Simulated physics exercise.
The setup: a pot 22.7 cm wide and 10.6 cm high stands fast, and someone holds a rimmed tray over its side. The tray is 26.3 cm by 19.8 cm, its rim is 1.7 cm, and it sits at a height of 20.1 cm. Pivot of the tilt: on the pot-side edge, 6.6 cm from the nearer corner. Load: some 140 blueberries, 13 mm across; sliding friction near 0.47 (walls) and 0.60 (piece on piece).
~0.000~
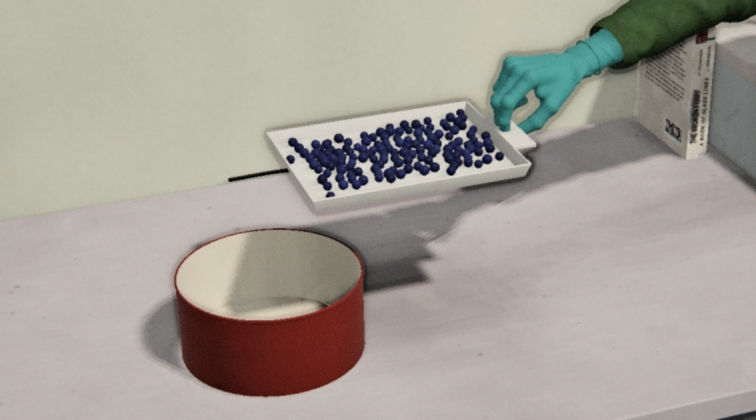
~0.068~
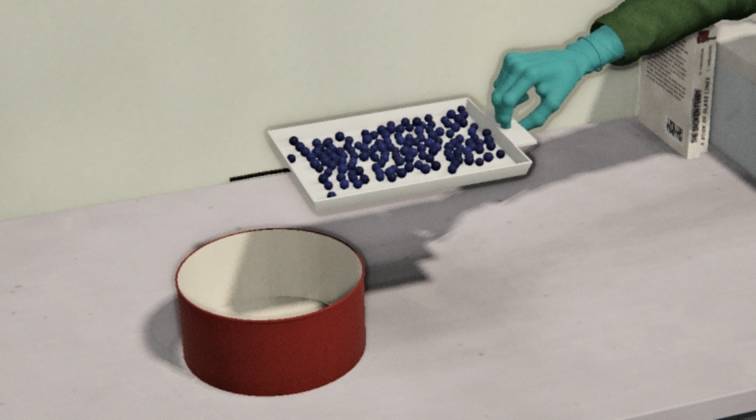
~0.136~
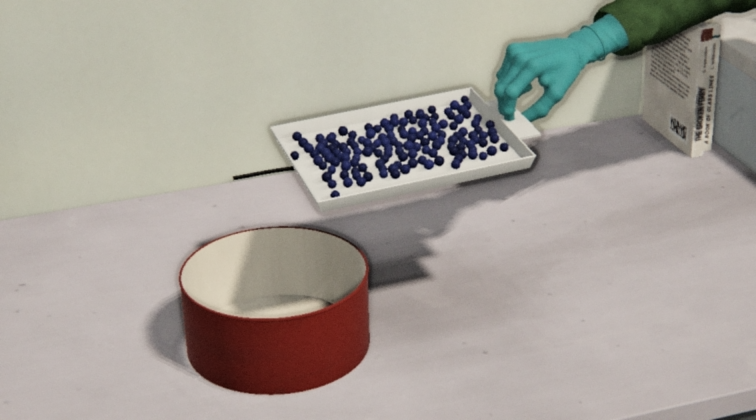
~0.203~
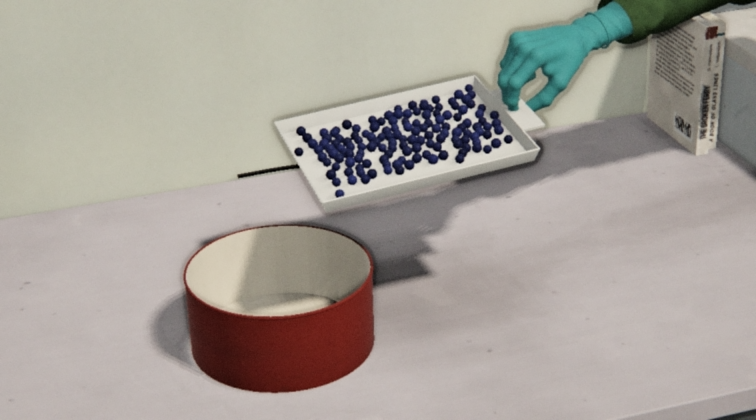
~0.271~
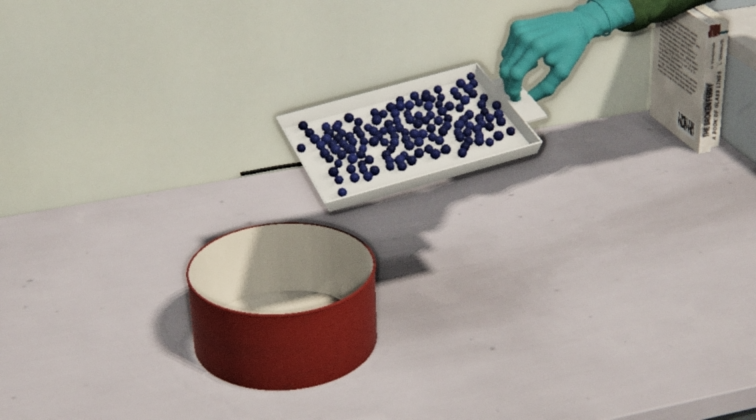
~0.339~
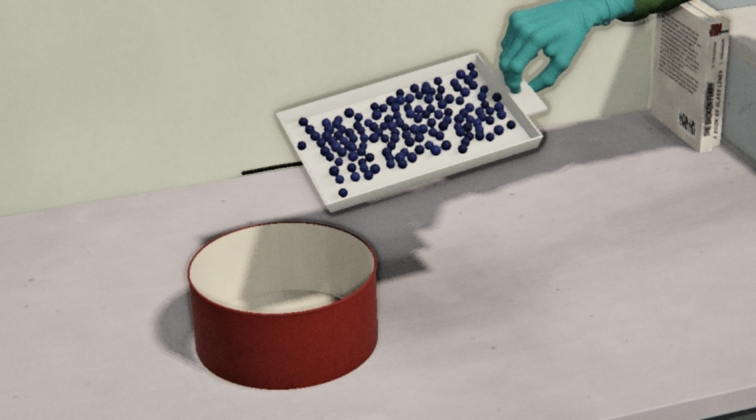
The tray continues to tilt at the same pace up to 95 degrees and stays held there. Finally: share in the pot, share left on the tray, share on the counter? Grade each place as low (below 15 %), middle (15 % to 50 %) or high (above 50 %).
Pot - high; tray - low; counter - low.
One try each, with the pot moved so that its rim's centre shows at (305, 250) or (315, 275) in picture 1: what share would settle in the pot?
The shares would be near 70 and 100 per cent respectively.
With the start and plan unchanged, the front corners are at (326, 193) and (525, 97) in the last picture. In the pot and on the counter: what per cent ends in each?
Pot: 80, counter: 20.
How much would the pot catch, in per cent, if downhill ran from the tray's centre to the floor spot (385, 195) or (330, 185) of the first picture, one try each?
First try: Around 55 percent; second try: Around 100 percent.
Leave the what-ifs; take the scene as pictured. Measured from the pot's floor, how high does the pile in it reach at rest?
About 3.0 cm.
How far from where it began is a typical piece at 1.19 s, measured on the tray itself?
About 7 cm.
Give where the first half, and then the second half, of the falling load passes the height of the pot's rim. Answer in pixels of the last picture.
It passes about (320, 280) first and (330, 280) afterwards.
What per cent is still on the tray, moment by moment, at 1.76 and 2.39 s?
Estimates: 100; 0.
After 1.19 s, tilt 51 degrees; the tray holds 100 %, the pot 0 %.
Then, at 1.76 s, tilt 76 degrees; the tray holds 100 %, the pot 0 %.
After 2.39 s, tilt 95 degrees; the tray holds 0 %, the pot 95 %.
At rest (2.9 s), pot 95 %, tray 0 %, counter 5 %.
